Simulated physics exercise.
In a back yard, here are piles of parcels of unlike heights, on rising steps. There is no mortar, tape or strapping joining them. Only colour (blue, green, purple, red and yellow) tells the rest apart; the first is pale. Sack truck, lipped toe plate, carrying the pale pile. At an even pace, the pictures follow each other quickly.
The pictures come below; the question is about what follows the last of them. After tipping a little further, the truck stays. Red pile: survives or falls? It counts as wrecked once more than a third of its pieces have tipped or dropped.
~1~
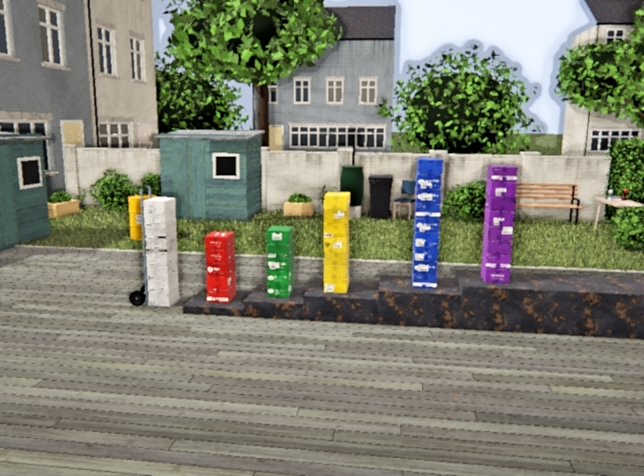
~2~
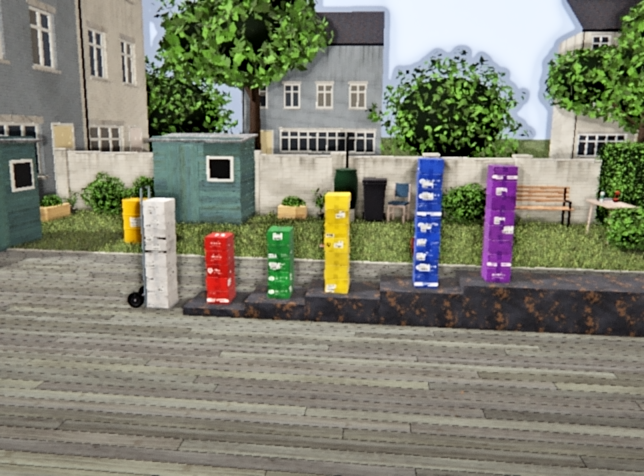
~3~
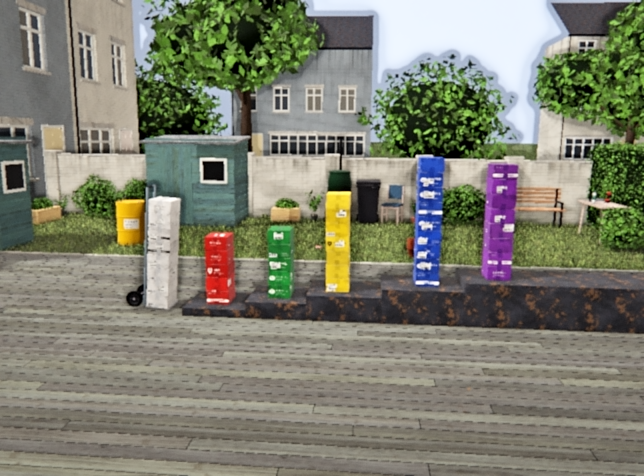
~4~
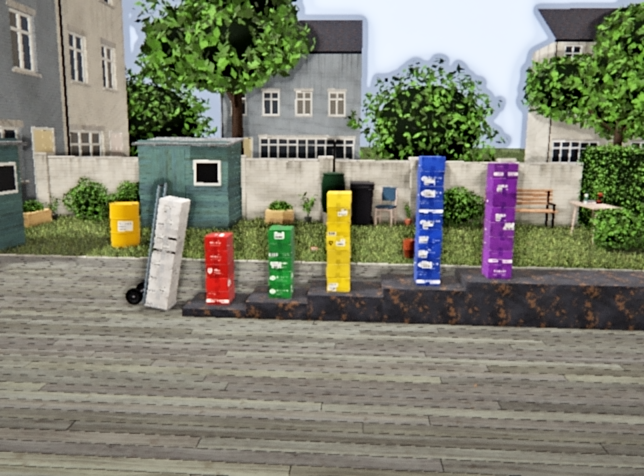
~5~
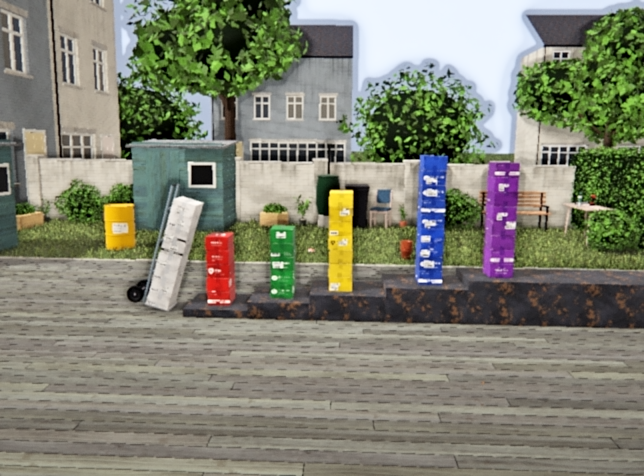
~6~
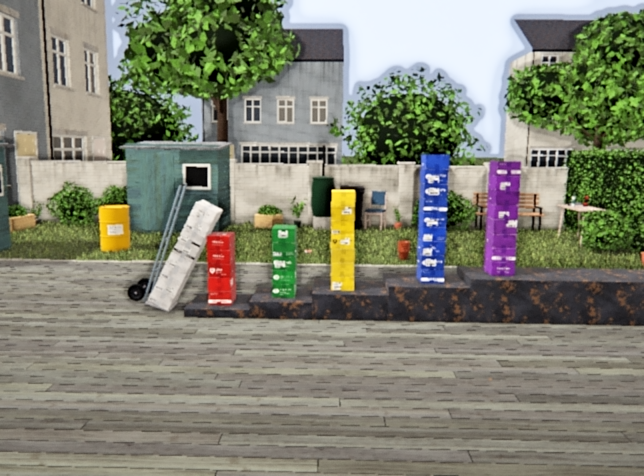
Falls.
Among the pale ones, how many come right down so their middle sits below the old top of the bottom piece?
Counting them up gives 1.
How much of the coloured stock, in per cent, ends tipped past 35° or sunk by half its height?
It comes out at around 15 per cent.
Soon after the last picture, 8 of the pale pile down; none of the 5 red parcels down (0 of 34 in all colours); top red parcel leaning barely.
A little later, 8 of the pale pile down; none of the 5 red parcels down (0 of 34 in all colours); top red parcel leaning clearly, half its height lower; top green parcel shifted a little.
Later still, 8 of the pale pile down; 4 of the 5 red parcels down (4 of 34 in all colours); top red parcel leaning well over, about its own height lower; top green parcel leaning clearly.
At rest, 8 of the pale pile down; 4 of the 5 red parcels down (5 of 34 in all colours); top red parcel leaning well over, some two heights lower; top green parcel leaning well over, half its height lower. As the last picture would show them, middles, top red parcel near (285, 263), top green parcel near (324, 239).
